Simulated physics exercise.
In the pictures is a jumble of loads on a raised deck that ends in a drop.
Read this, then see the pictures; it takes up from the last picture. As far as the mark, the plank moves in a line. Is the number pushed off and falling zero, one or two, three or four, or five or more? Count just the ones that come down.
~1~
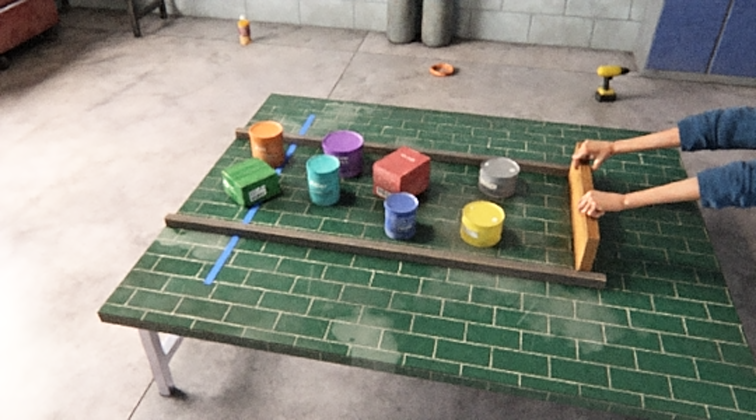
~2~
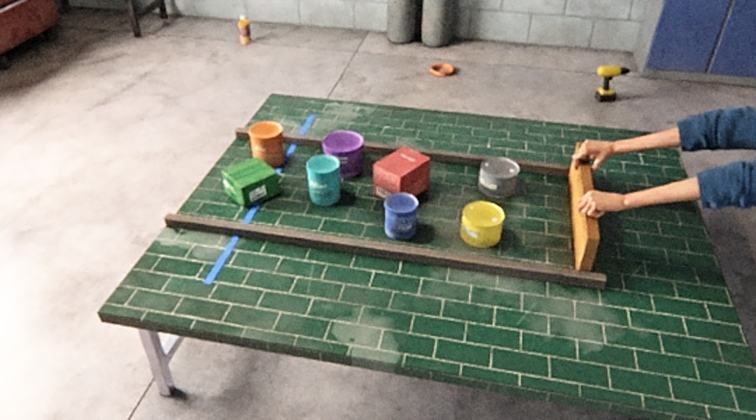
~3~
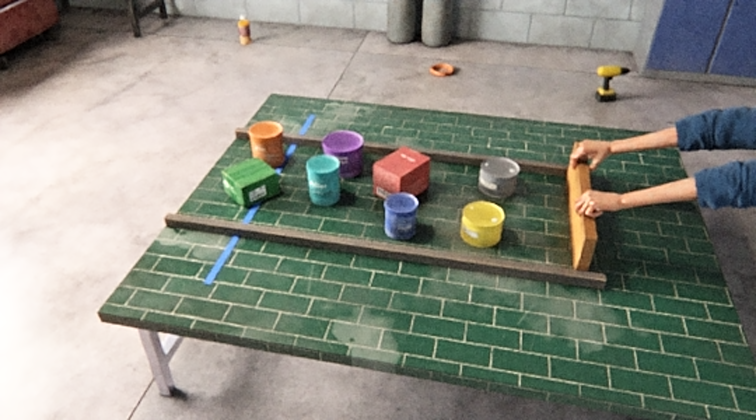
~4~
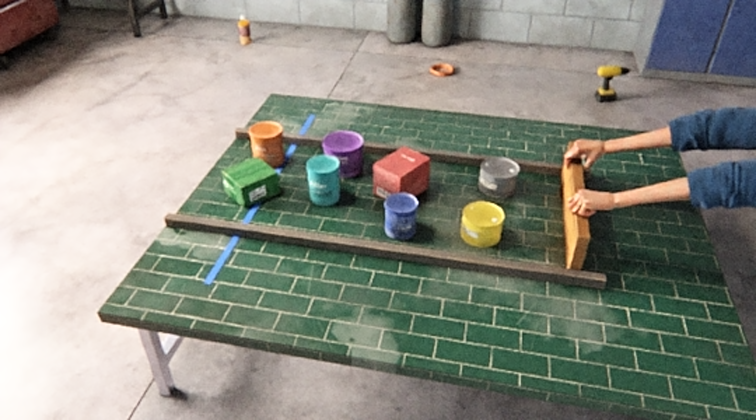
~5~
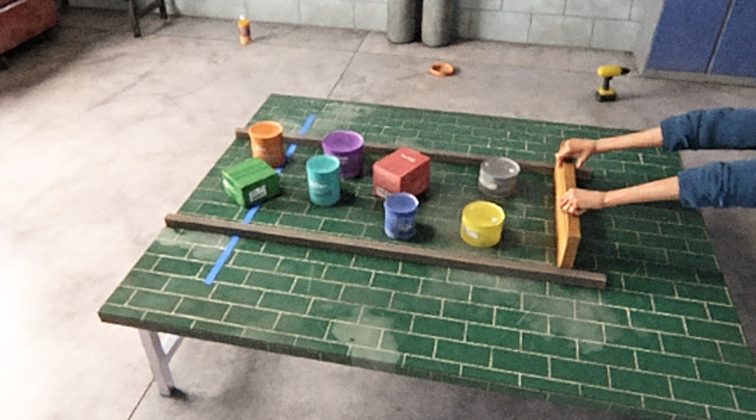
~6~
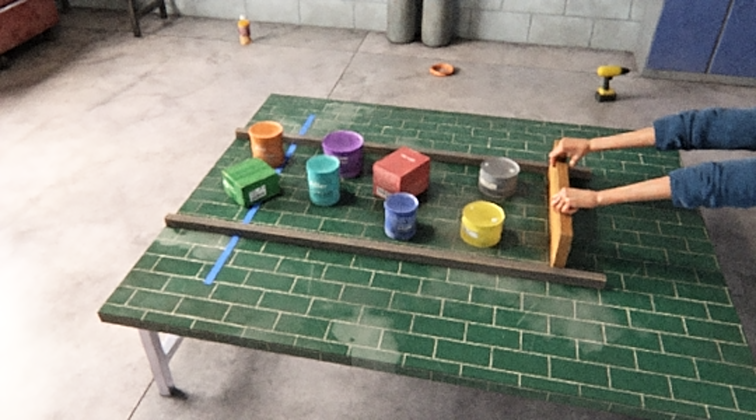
It is one or two.
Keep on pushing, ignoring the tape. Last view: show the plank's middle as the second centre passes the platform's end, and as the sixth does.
About (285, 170), then (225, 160).
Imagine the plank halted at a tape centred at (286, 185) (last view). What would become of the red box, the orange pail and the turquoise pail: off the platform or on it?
Outcome - red box: It stays up there; orange pail: It is not there; turquoise pail: It stays up there.
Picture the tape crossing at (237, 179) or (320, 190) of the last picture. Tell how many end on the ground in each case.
You'd count 4 the first time and 0 the second.
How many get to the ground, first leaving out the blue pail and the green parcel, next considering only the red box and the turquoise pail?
The counts: 1 and 1.
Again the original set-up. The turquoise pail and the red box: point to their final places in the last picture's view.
(217, 168) and (256, 162), approximately.
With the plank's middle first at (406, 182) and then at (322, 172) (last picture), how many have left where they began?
First 4, after that 8.
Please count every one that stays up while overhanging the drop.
1 of them.
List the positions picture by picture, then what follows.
Orange pail (268, 146); green parcel (251, 182); turquoise pail (324, 181); plank (582, 204); tape (270, 183), in the first frame.
Green parcel (251, 182); red box (402, 176), in the second frame.
Turquoise pail (324, 181); grey canister (498, 177), in the third frame.
Orange pail (268, 146); plank (574, 203), in the fourth frame.
Green parcel (251, 182); blue pail (401, 217), in the fifth frame.
Orange pail (268, 146); green parcel (251, 182); turquoise pail (324, 181); plank (559, 201); tape (270, 183), in the sixth frame.
Early on, none off yet; orange pail at rest near (268, 146); green parcel at rest near (251, 182); turquoise pail at rest near (324, 181).
Finally, the number that fall off is one or two; lost, green parcel and orange pail.
